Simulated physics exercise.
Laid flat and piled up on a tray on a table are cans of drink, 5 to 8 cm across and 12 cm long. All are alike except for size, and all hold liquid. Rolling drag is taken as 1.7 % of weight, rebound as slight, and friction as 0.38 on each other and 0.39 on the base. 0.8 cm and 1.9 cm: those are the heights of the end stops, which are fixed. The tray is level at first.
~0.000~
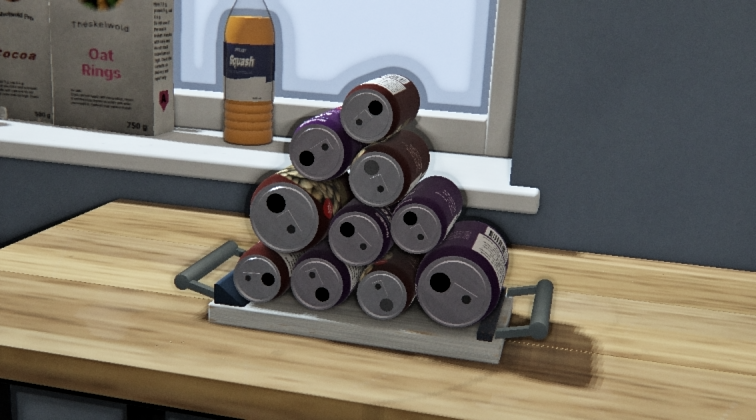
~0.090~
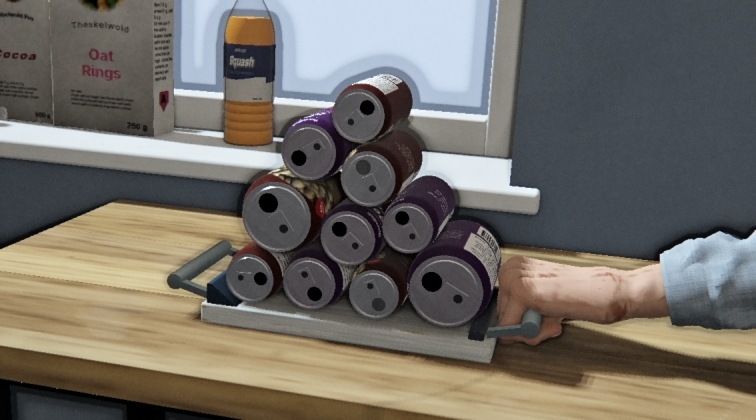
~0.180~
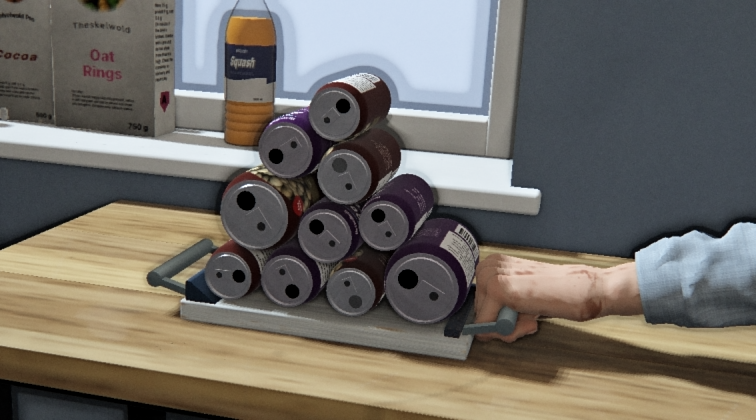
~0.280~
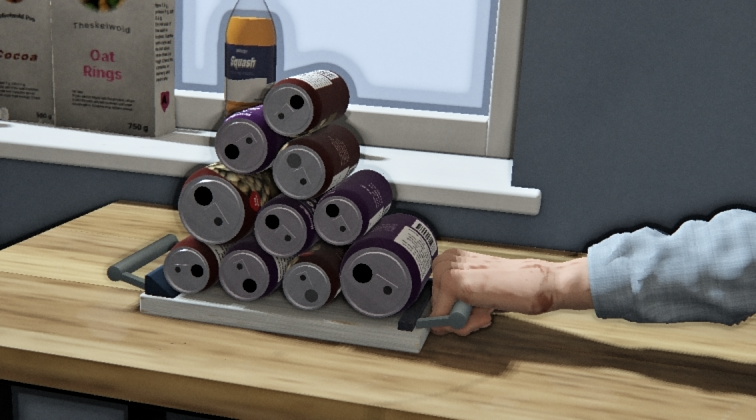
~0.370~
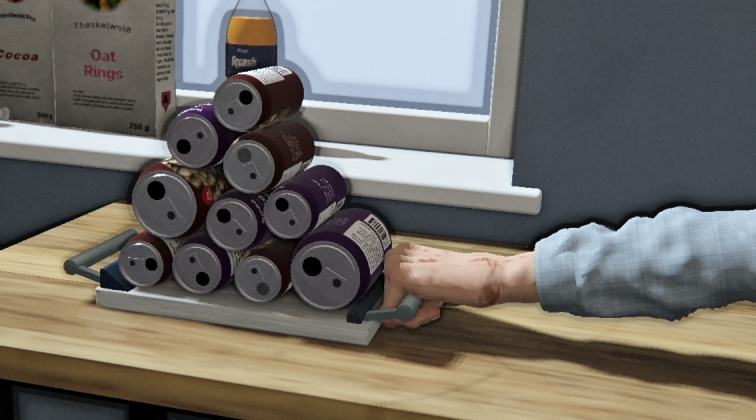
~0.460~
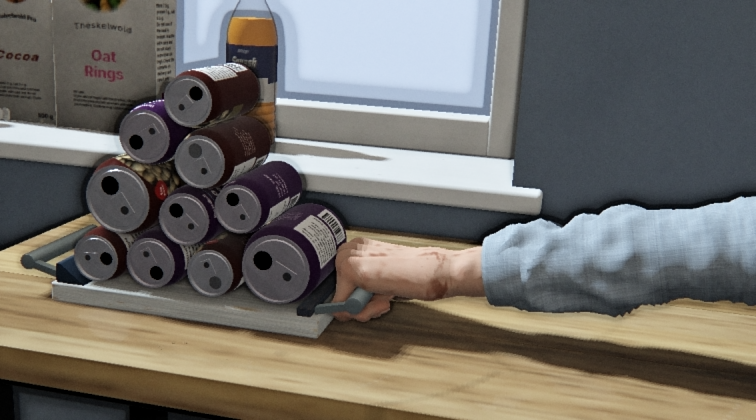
A hand reaching in from the right and sliding a tray of stacked drink cans leftward along a wooden table by a window.
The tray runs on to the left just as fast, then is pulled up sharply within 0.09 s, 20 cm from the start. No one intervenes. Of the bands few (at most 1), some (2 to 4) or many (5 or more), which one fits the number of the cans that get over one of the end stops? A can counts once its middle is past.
The band is some.
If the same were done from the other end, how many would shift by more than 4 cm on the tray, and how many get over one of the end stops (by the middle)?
Shift count 1, out count 1.
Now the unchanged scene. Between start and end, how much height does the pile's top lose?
Roughly 5 cm.
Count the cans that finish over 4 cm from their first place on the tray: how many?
3.
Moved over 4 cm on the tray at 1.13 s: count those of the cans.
It comes to 3 at that point.
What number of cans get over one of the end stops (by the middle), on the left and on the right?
The left side has 2 and the right side 0.
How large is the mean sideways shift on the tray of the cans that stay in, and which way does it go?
They move about 1 cm toward the left side, on average.
After 0.58 s, tray 20 cm along; 0 now displaced over 4 cm; not one over the end stops; the one last seen at (117, 199) 0.9 cm left (moves measured on the tray).
After 0.72 s, tray 20 cm along; 1 now displaced over 4 cm; not one over the end stops; the one last seen at (117, 199) 3.9 cm left.
After 1.13 s, tray 20 cm along; 3 now displaced over 4 cm; 2 over the left wedge; the one last seen at (117, 199) 22 cm left and 11 cm down.
In the end, by 1.5 s, 3 moved over 4 cm; 2 over the left wedge; the one last seen at (117, 199) fallen off to the left; top of the pile 16 cm high, from 21 cm.
